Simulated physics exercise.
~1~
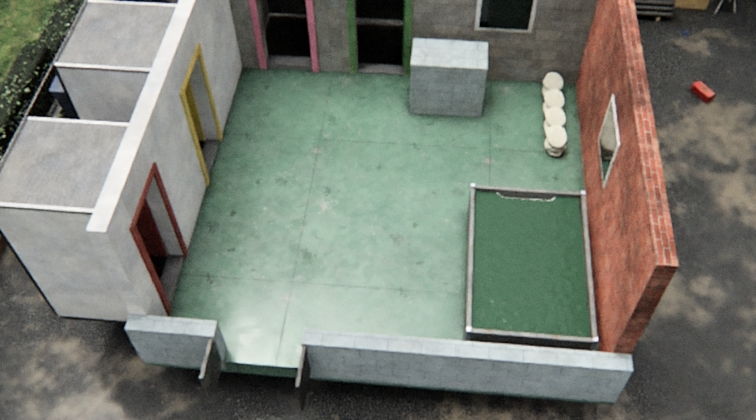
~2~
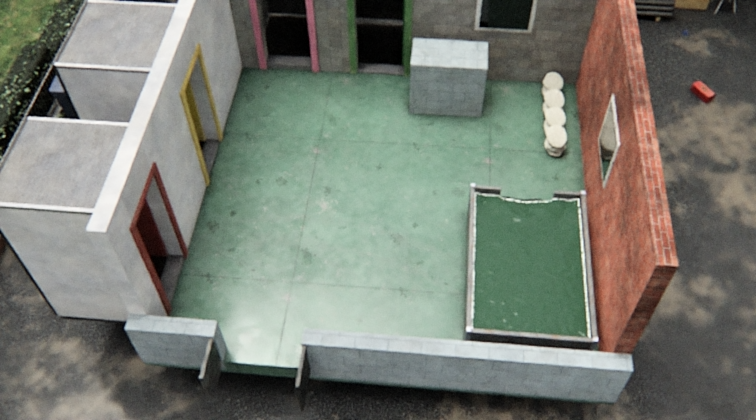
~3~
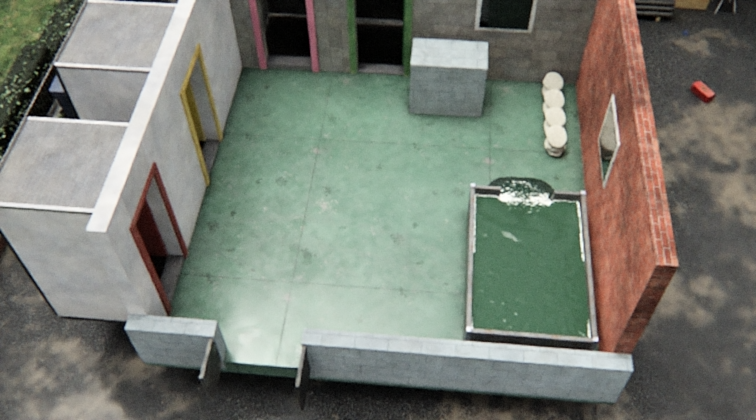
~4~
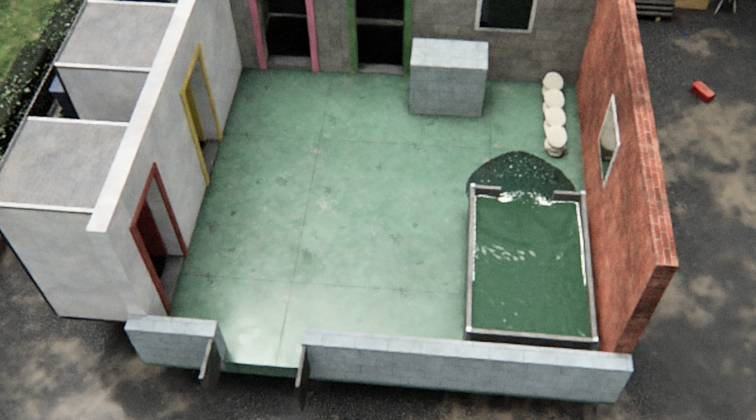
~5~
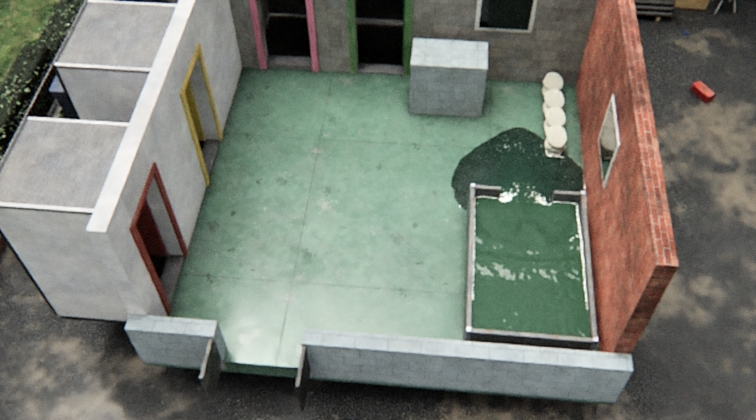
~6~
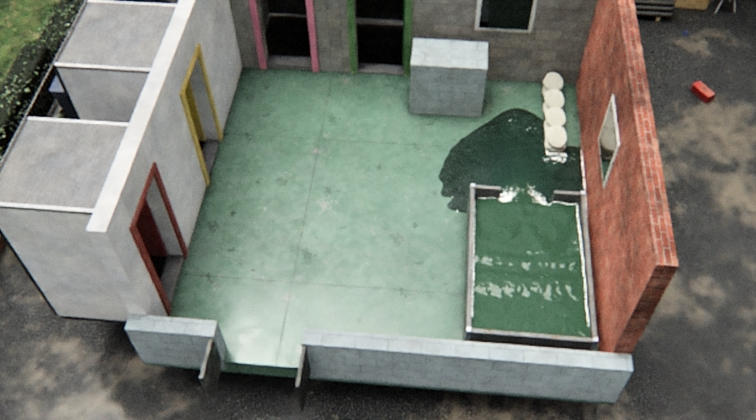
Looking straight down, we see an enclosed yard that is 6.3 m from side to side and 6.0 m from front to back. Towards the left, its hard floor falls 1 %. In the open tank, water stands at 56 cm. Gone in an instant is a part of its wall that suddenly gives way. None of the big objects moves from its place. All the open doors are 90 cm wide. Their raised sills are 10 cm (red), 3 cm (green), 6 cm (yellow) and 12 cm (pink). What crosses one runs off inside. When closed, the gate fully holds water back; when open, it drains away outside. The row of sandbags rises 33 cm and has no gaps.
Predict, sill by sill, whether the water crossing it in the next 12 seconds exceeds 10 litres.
Result: The red door will see an amount within the limit come in, the green door will see too much water come in, the yellow door will see too much water come in, the pink door will see an amount within the limit come in.
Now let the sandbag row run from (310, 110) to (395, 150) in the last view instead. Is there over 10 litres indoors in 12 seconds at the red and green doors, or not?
Checking the limit, red is fine, green is too much.
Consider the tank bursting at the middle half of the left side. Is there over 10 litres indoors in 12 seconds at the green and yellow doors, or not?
Green: Beyond limit; yellow: Beyond limit.
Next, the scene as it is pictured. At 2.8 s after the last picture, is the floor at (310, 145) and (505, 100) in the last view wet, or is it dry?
I'd call them drenched and then drenched.
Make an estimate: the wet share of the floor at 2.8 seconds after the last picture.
Close to 40 in a hundred.
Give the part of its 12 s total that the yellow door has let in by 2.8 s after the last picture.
Roughly 0%.
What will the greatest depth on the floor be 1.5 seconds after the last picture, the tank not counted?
About 30 cm at most.
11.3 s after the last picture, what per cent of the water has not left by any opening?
Around 92 percent of the water.
Then, 0.7 s after the last picture water covers 20 % of the floor and is deepest (32 cm) near (518, 209); red door not reached, green door not reached, yellow door not reached, pink door not reached.
Then, 1.5 s after the last picture water covers 25 % of the floor and is deepest (30 cm) near (526, 88); red door not reached, green door not reached, yellow door not reached, pink door not reached.
Then, 2.8 s after the last picture water covers 40 % of the floor and is deepest (28 cm) near (516, 115); red door not reached, green door 7 cm at the sill, 3 L in, yellow door not reached, pink door 5 cm at the sill, 0 L in.
Then, 6.3 s after the last picture water covers 65 % of the floor and is deepest (16 cm) near (476, 120); red door 3 cm at the sill, 0 L in, green door 4 cm at the sill, 22 L in, yellow door 10 cm at the sill, 4 L in, pink door 11 cm at the sill, 0 L in.
Then, 11.3 s after the last picture water covers 80 % of the floor and is deepest (12 cm) near (161, 341); red door 10 cm at the sill, 1 L in, green door 5 cm at the sill, 36 L in, yellow door 11 cm at the sill, 71 L in, pink door 7 cm at the sill, 0 L in.
